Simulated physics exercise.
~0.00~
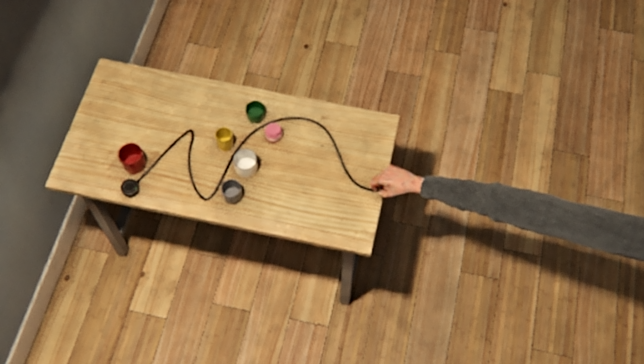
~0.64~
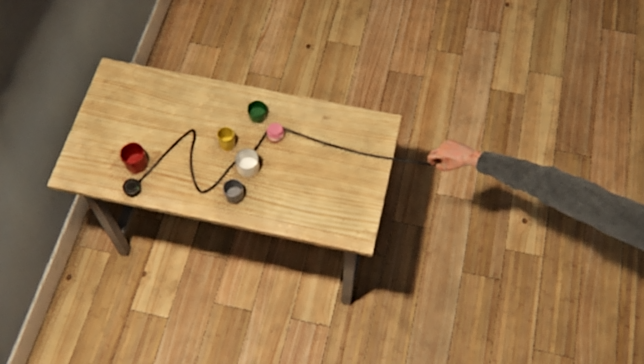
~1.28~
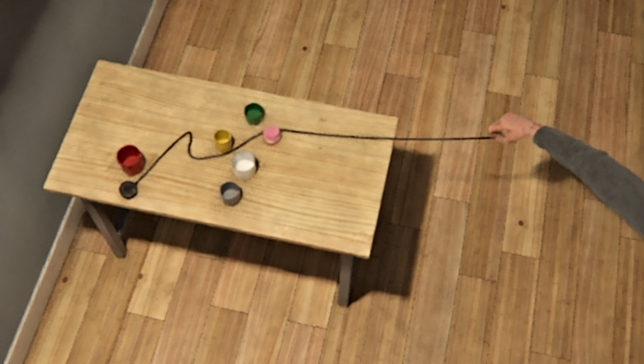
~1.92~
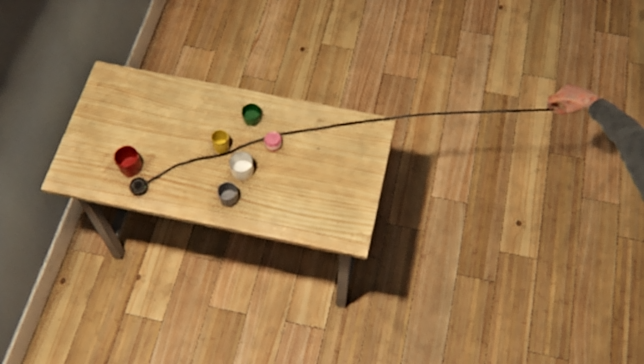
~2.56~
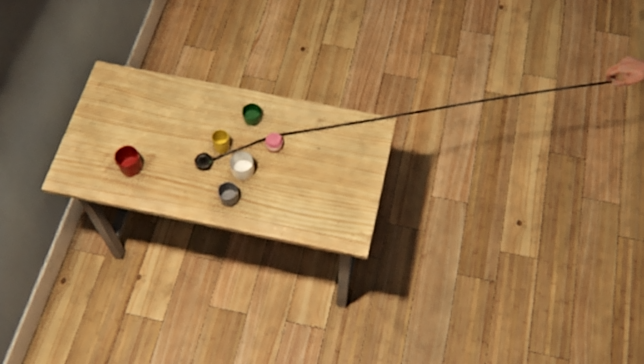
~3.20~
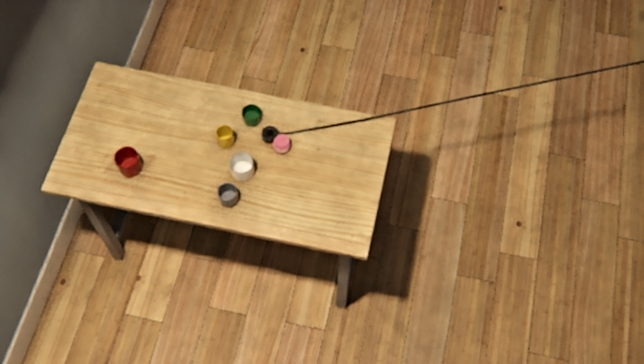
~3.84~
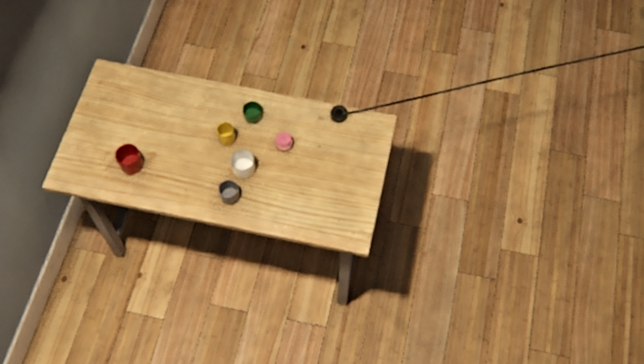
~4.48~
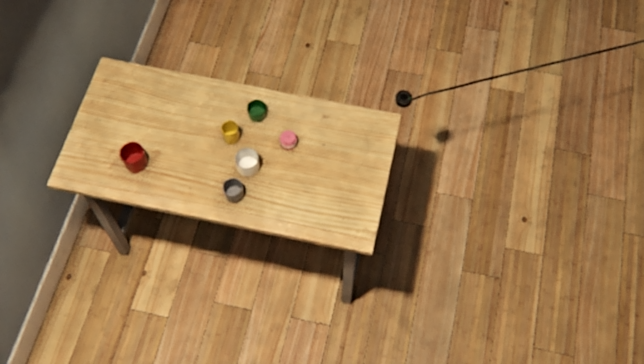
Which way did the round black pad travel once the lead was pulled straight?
It moved to the right across the table, following the lead until it was past the edge.
